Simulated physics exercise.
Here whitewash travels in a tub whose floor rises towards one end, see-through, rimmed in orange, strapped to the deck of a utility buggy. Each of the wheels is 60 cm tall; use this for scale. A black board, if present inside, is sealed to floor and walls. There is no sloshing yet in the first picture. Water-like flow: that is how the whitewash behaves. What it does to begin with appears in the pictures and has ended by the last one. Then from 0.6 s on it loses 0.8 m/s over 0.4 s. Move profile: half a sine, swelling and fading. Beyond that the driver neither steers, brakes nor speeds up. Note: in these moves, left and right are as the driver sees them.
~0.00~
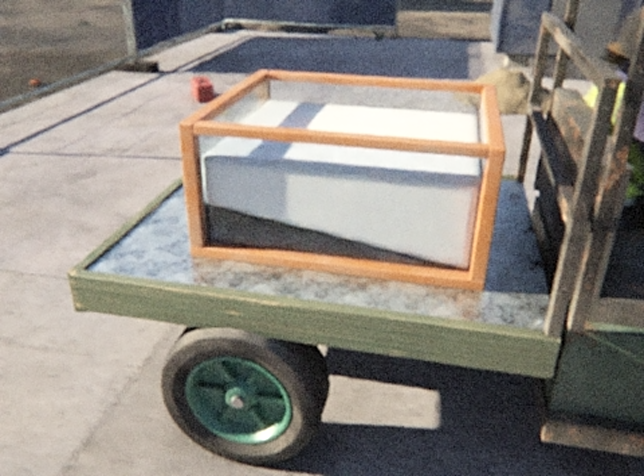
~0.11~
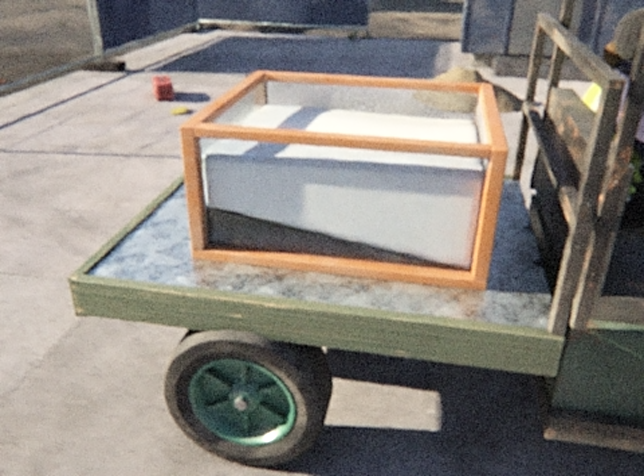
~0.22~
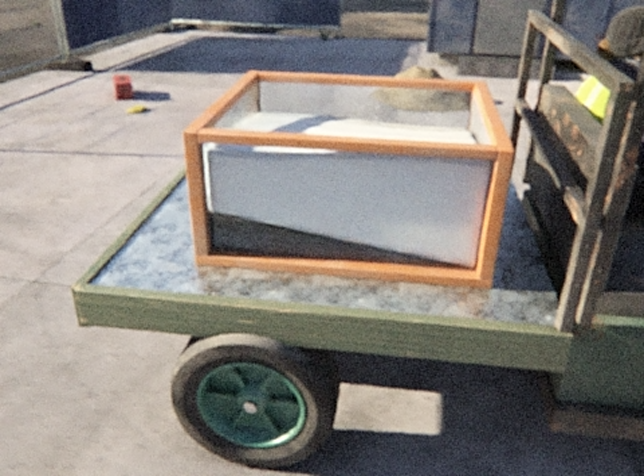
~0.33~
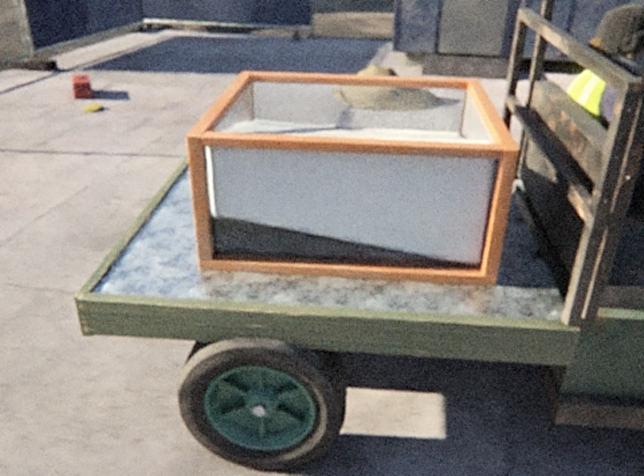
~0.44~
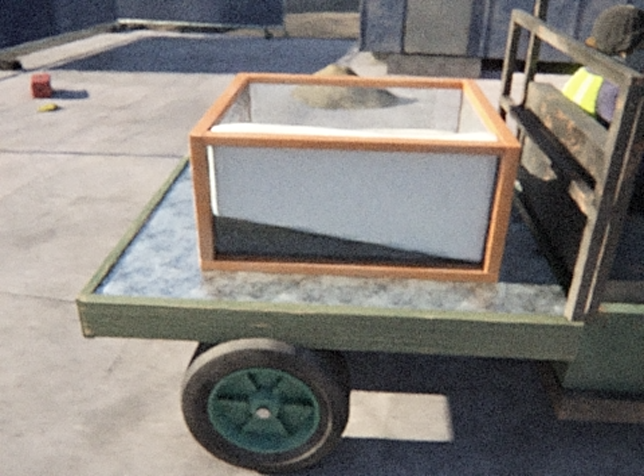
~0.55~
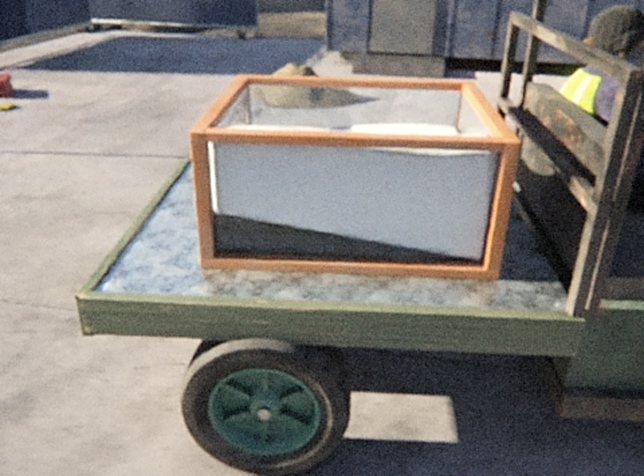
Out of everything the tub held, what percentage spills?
Some 6 per cent goes overboard.
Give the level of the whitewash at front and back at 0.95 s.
Approx. 48 cm front, approx. 28 cm back.
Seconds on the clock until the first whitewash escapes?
It first spills at close to 1.2 s.
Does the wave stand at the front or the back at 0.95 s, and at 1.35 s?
Higher at the forward side, then higher at the forward side.
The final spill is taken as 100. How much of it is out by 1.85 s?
50 %.
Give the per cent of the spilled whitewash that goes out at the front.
About 30 percent.
After 0.95 s front 48 cm, middle 36 cm, back 27 cm above the lowest part of the floor; no loss so far.
After 1.35 s front 38 cm, middle 35 cm, back 23 cm above the lowest part of the floor; the loss stands at 2 per cent, mostly over the front, some over the far side.
After 1.85 s front 25 cm, middle 30 cm, back 44 cm above the lowest part of the floor; the loss stands at 3 per cent, over the front and the far side, a little elsewhere.
After 3.98 s the loss stands at 6 per cent, over the back and the front, a little elsewhere, 12 of 201 litres.
